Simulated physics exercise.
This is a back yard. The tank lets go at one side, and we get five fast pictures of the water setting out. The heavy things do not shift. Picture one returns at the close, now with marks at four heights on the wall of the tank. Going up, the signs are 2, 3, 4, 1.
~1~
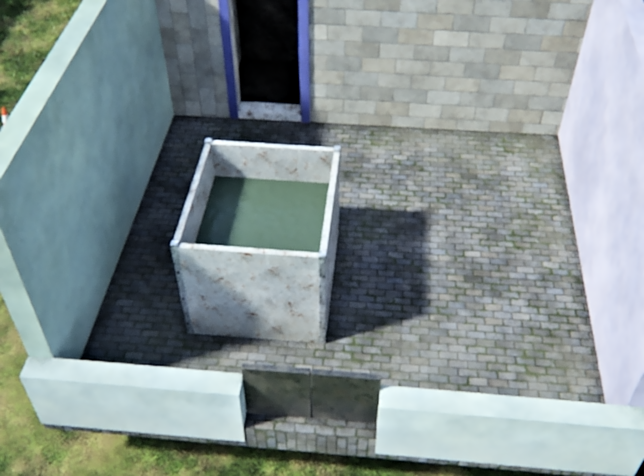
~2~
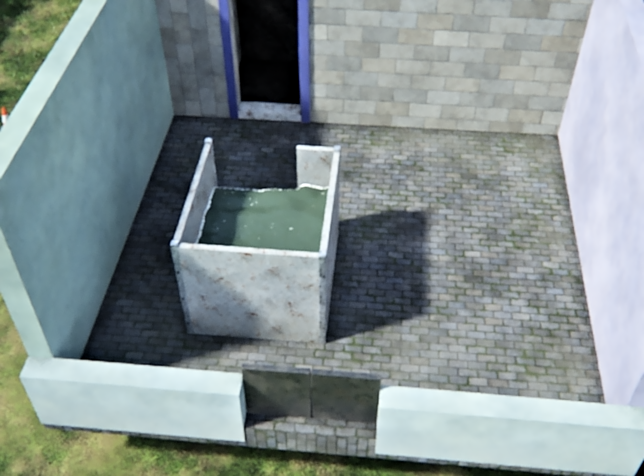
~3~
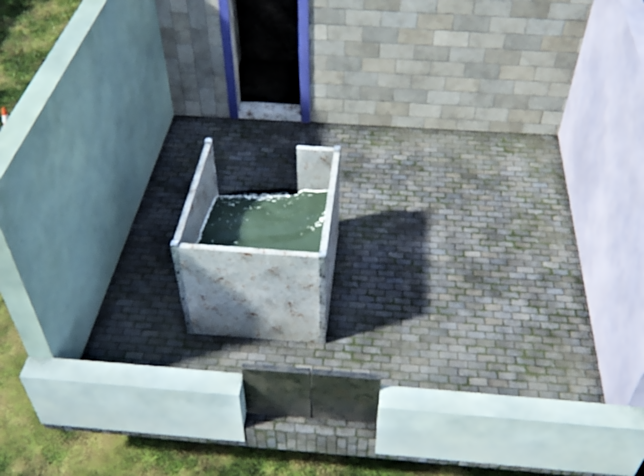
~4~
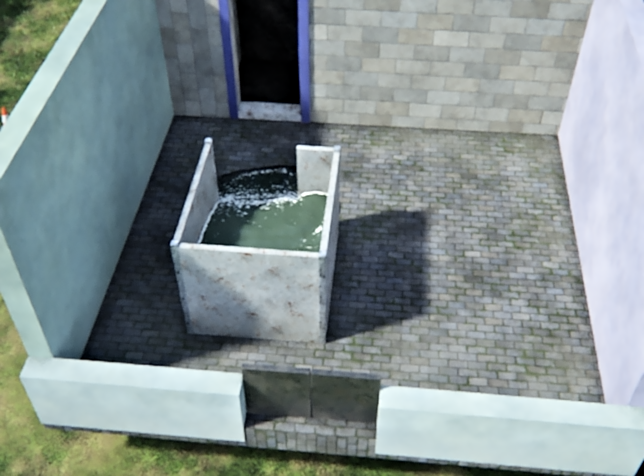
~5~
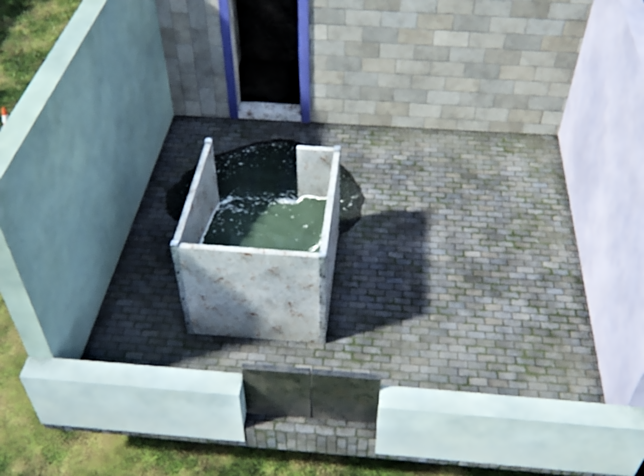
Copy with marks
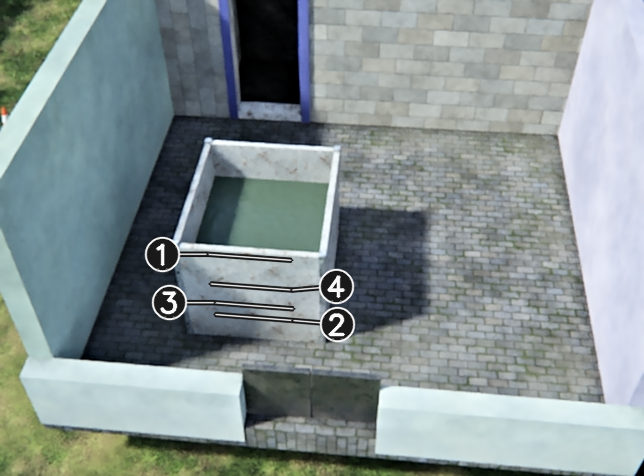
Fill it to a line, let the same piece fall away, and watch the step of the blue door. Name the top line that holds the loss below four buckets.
2.
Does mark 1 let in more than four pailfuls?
Yes.
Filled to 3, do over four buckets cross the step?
Yes, it does.
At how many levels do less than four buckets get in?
One.
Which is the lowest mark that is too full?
It is 3.
On the marked copy, 1 at (248, 257); 2 at (254, 317); 3 at (253, 305); 4 at (251, 286); from the bottom up 2, 3, 4, 1.
With 1, dozens of bucketfuls pour in.
With 2, a bucket or two gets in.
With 3, about 11 bucketfuls get in.
With 4, dozens of bucketfuls pour in.
